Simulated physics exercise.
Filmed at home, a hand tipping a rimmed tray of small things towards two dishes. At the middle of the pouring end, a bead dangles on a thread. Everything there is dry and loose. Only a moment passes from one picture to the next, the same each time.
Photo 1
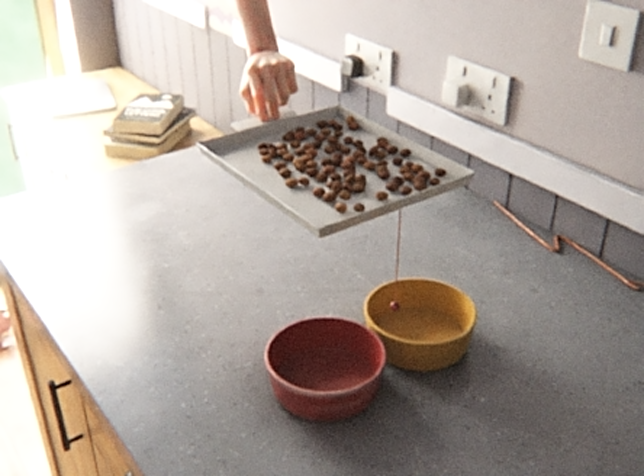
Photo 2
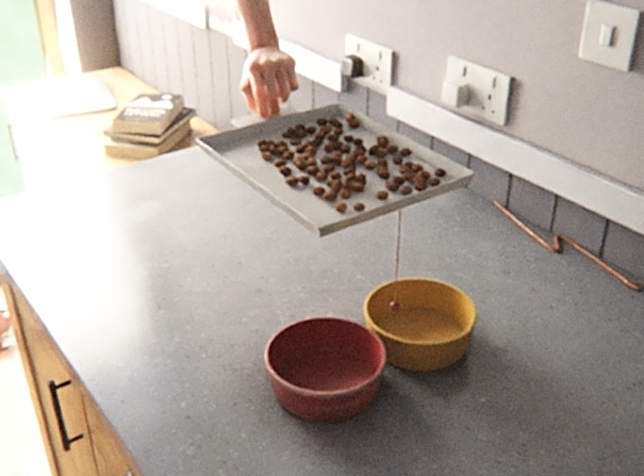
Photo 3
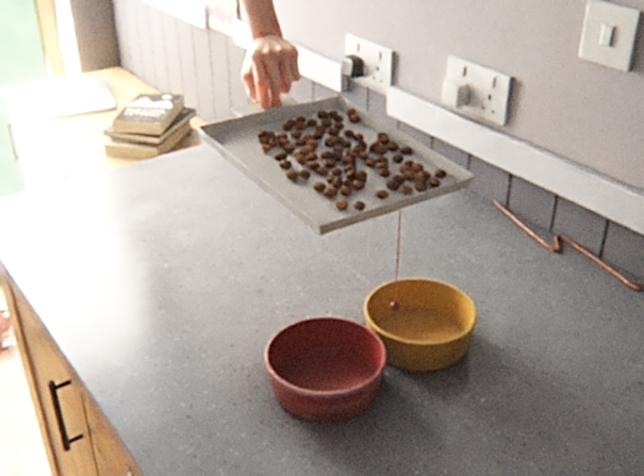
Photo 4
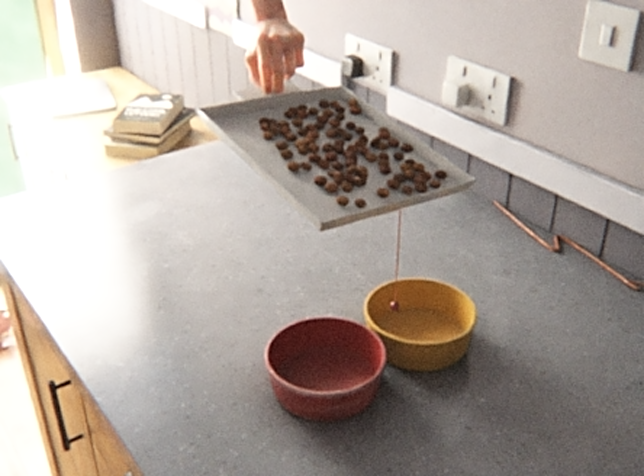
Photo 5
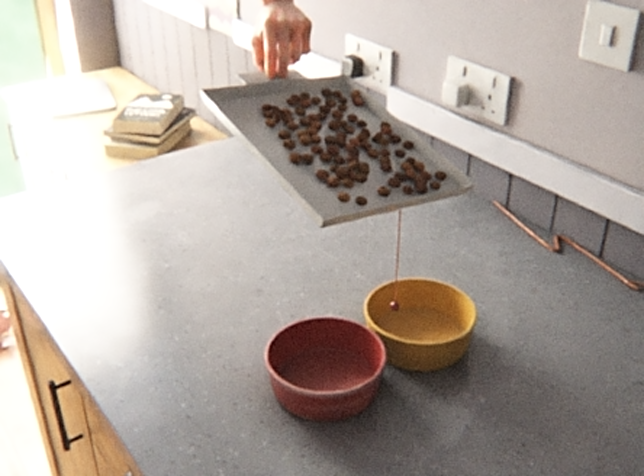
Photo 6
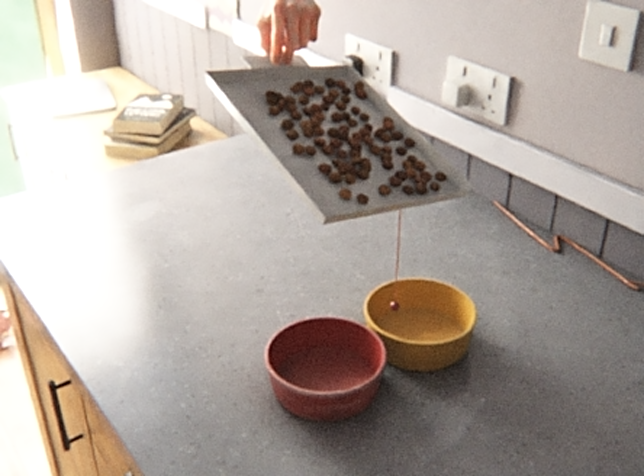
A hand raised the far end of a rimmed tray of brown kibble, slanting it more and more towards its right front corner, above a red dish and a yellow one on a grey counter.
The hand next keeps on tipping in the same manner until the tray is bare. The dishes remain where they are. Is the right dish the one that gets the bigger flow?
Yes. My bet is the dish over on the right is left holding more.
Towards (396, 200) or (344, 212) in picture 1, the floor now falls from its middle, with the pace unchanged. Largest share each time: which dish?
The rightmost dish; the leftmost dish.
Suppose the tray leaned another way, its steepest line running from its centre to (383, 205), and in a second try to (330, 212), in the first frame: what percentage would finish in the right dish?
Shares: About 30 in a hundred, then about 0 in a hundred.
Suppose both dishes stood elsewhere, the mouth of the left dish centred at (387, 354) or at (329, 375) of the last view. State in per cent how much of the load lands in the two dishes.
Some 90 and then some 20 per cent.
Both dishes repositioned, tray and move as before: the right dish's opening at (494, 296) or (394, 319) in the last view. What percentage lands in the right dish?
I'd expect some 70 percent, and then some 10 percent.
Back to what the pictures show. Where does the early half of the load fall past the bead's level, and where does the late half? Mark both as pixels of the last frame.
Close to (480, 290), then close to (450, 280).
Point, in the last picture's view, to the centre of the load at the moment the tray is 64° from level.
Somewhere about (439, 182).
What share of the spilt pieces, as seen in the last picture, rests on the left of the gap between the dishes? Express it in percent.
Looks to be around 0 per cent of the spill.
Soon, tray tipped steeply; nearly all on the tray; a small part in the air.
A while on, tray tipped past a quarter turn; a stray few on the tray; about a third in the right dish; about half outside both; a small part in the air.
Towards the end, tray tipped past a quarter turn; about half in the right dish; about half outside both.
Finally, tray tipped past a quarter turn; none in the left dish; about half in the right dish; about half outside both.
